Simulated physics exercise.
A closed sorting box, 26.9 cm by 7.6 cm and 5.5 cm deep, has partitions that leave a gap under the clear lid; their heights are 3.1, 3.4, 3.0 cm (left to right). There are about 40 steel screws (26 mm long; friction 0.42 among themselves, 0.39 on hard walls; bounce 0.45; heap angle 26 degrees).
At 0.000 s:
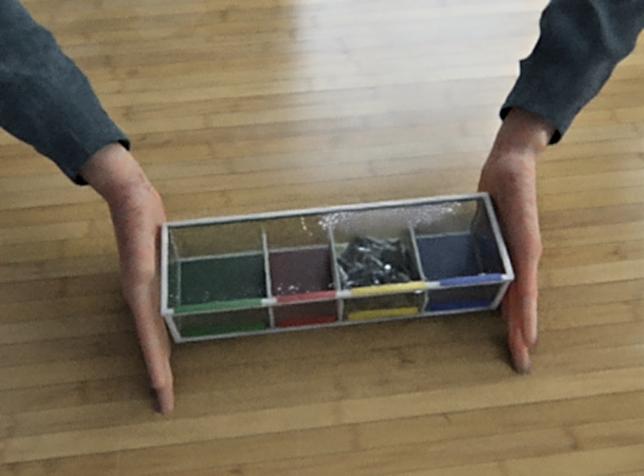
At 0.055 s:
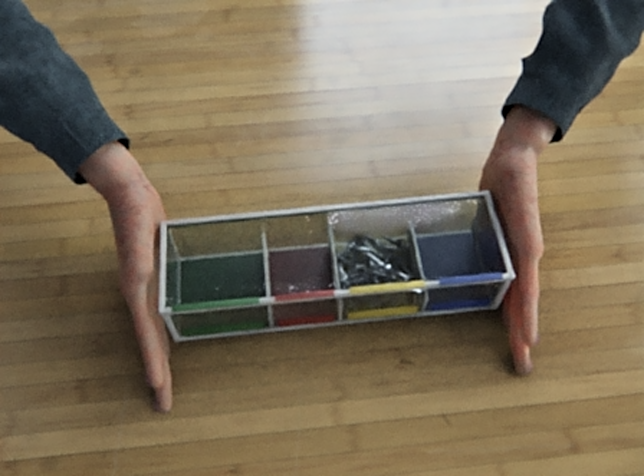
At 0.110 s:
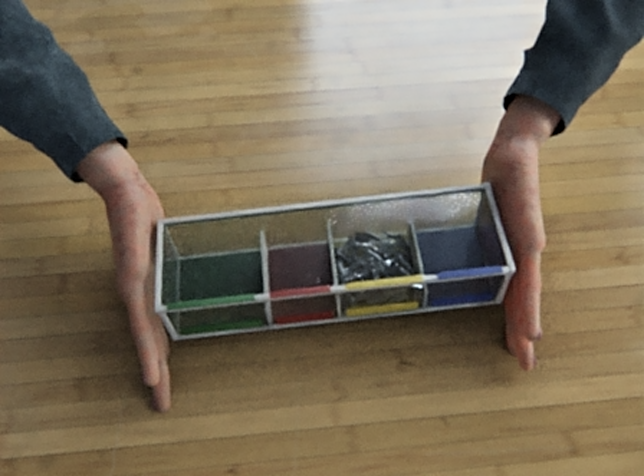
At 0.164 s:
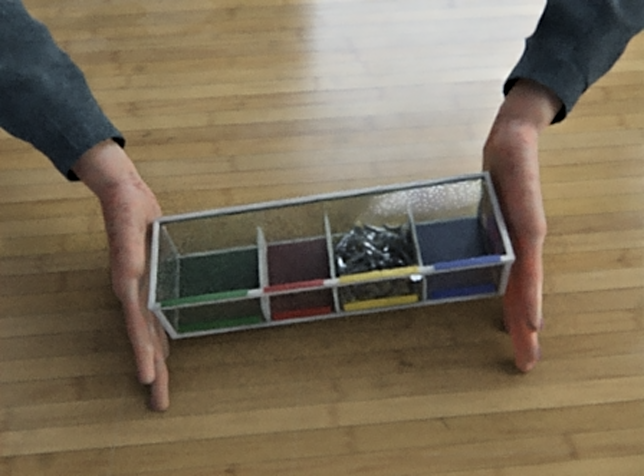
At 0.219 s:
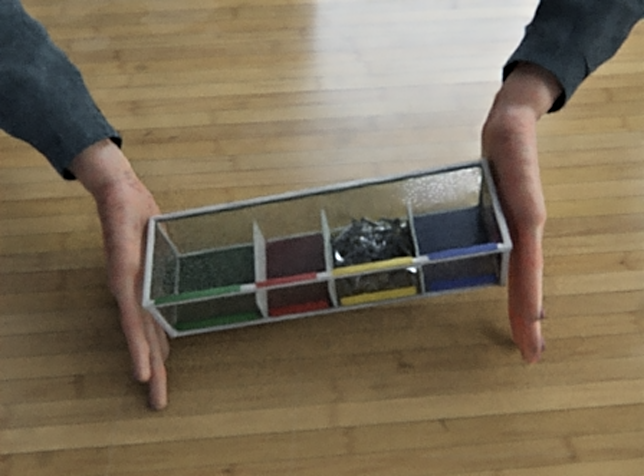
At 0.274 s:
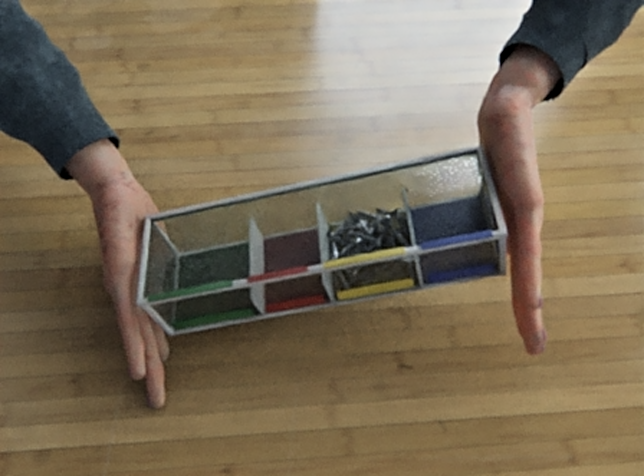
Two hands held a clear, closed box with green, red, yellow and blue sections, then tilted it gradually, raising its right end while the small metal pieces stayed heaped in the yellow section.
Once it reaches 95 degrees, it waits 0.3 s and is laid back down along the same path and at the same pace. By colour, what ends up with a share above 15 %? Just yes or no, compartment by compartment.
Red gets a no, blue gets a no, green gets a yes, yellow gets a yes.
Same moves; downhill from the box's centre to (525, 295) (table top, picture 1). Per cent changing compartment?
Estimate: Some 45 per cent.
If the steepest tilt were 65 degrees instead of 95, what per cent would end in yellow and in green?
You'd get yellow at 100 % and green at 0 %.
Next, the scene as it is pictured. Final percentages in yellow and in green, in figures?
The yellow compartment ends with 50 per cent, the green one with 45 per cent.
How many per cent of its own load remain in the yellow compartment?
Something like 50 in a hundred.
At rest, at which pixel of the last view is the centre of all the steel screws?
Somewhere near (340, 266) in the last picture.
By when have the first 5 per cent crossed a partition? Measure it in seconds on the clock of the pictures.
Close to the 1.40 s mark.
After 1.66 s, tilt 95 degrees; red 15 %, green 25 %, yellow 60 %.
Then, at 2.58 s, tilt 48 degrees; green 45 %, yellow 50 %.
After 3.50 s, tilt 0 degrees; green 45 %, yellow 50 %.
At rest (3.9 s), red 0 %, blue 0 %, green 45 %, yellow 50 %.
